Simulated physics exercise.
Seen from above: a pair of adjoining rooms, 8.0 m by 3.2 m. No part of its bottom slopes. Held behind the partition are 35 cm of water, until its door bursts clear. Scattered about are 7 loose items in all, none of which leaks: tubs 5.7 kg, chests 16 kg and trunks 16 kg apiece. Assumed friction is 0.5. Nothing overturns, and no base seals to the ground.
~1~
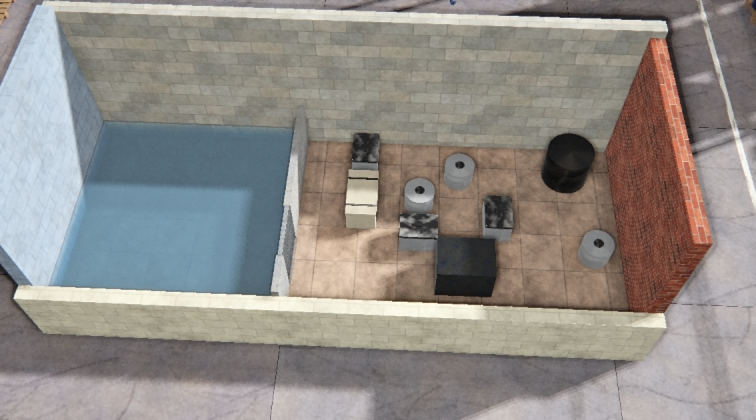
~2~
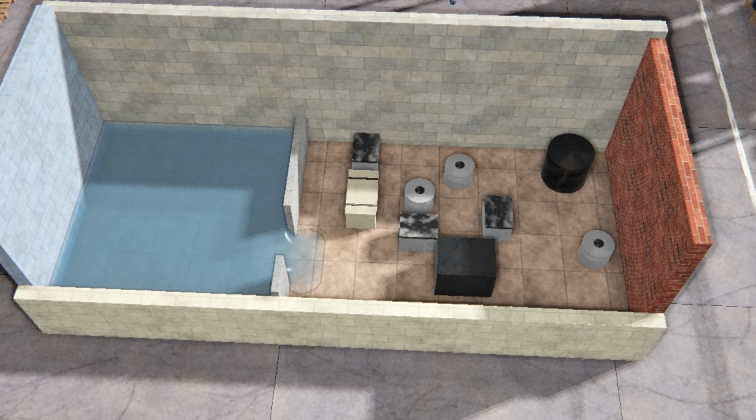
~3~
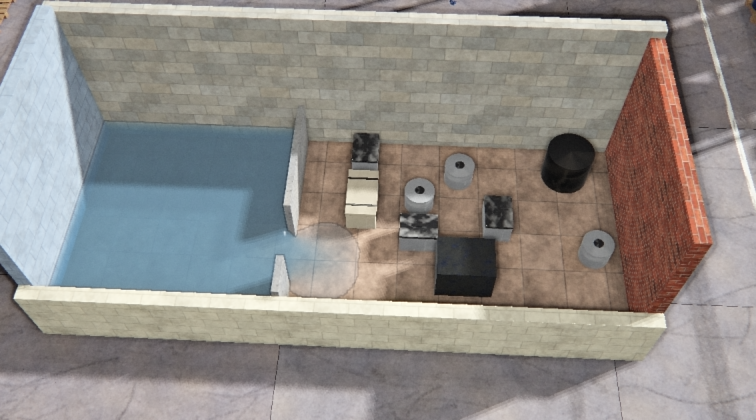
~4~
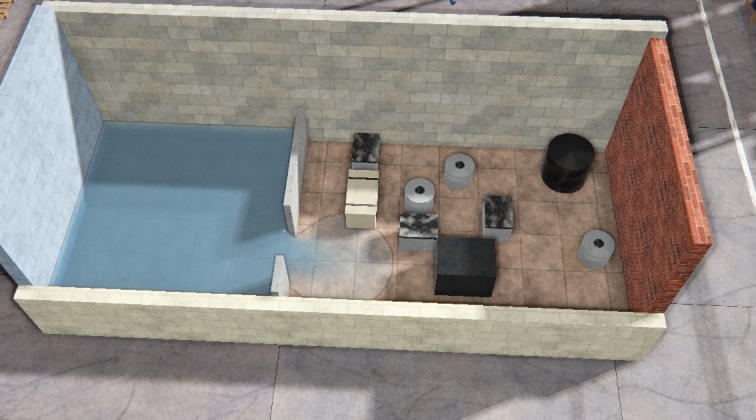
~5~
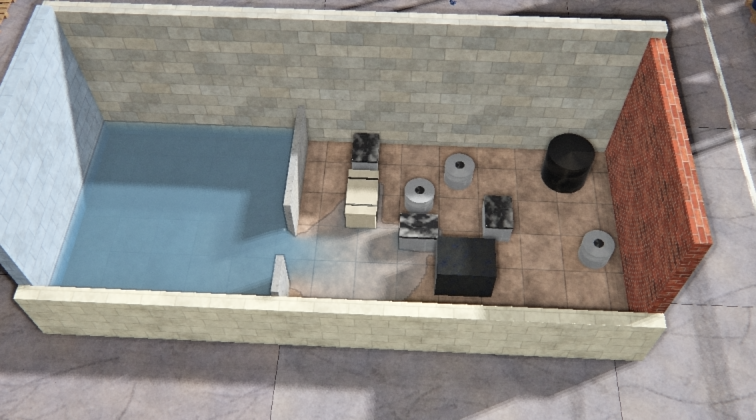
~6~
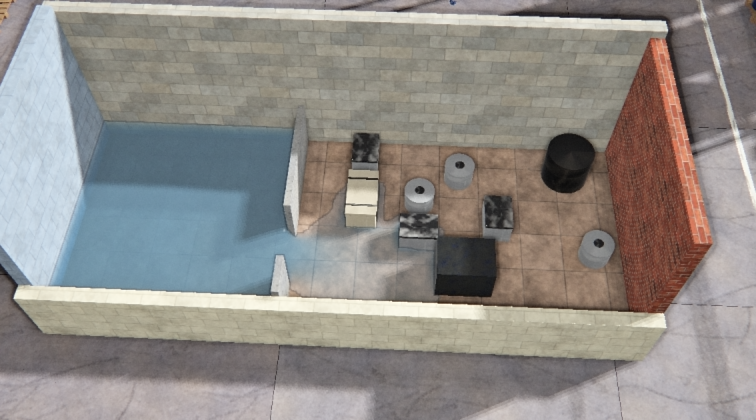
In two adjoining rooms, water pours through a partition gap and spreads around still objects.
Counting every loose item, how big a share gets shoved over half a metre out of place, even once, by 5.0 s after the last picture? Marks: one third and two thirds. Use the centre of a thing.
I expect no fewer than two thirds.
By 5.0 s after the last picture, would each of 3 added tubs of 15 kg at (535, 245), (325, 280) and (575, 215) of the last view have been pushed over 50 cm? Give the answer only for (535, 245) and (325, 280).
Within, beyond.
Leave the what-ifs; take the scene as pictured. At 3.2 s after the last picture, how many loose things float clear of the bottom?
I'd say 3 of them.
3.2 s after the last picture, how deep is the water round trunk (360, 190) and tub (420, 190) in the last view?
Depth approx. 6 cm / 7 cm.
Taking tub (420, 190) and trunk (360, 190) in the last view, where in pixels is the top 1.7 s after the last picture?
I'd say close to (430, 159) and close to (402, 174).
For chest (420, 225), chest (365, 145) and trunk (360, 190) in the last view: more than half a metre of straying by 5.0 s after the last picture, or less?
Well, the first one's too far, the next one's not that far and the last one's too far.
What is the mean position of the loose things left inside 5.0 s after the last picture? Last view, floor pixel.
Somewhere near (475, 180).
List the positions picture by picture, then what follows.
The first frame shows a chest at (419, 225) rests on the ground; a trunk at (362, 192), on the bottom; water covers 10.1 m2; 0 of 7 have shifted.
The second frame shows a chest at (419, 225) rests on the ground; a trunk at (362, 192), on the bottom; water covers 10.6 m2; 0 of 7 have shifted.
The third frame shows a chest at (419, 225), on the bottom; a trunk at (362, 192) rests on the ground; 11.2 m2 under water; 0 of 7 have shifted.
The fourth frame shows a chest at (419, 225), on the bottom; a trunk at (362, 192), on the bottom; 11.9 m2 under water; 0 of 7 have shifted.
The fifth frame shows a chest at (419, 225), on the bottom; a trunk at (362, 192), on the bottom; water covers 12.6 m2; 0 of 7 have shifted.
The sixth frame shows a chest at (419, 225), on the bottom; a trunk at (362, 192) rests on the ground; water covers 13.3 m2; 0 of 7 have shifted.
Then, 0.4 s after the last picture 0 of 7 are over 50 cm from their spots; 0 afloat.
Then, 1.7 s after the last picture 3 of 7 are over 50 cm from their spots; 0 afloat.
Then, 3.2 s after the last picture 6 of 7 are over 50 cm from their spots; 3 afloat.
Then, 5.0 s after the last picture 5 of 7 are over 50 cm from their spots, and 6 have been at some point; 6 afloat.
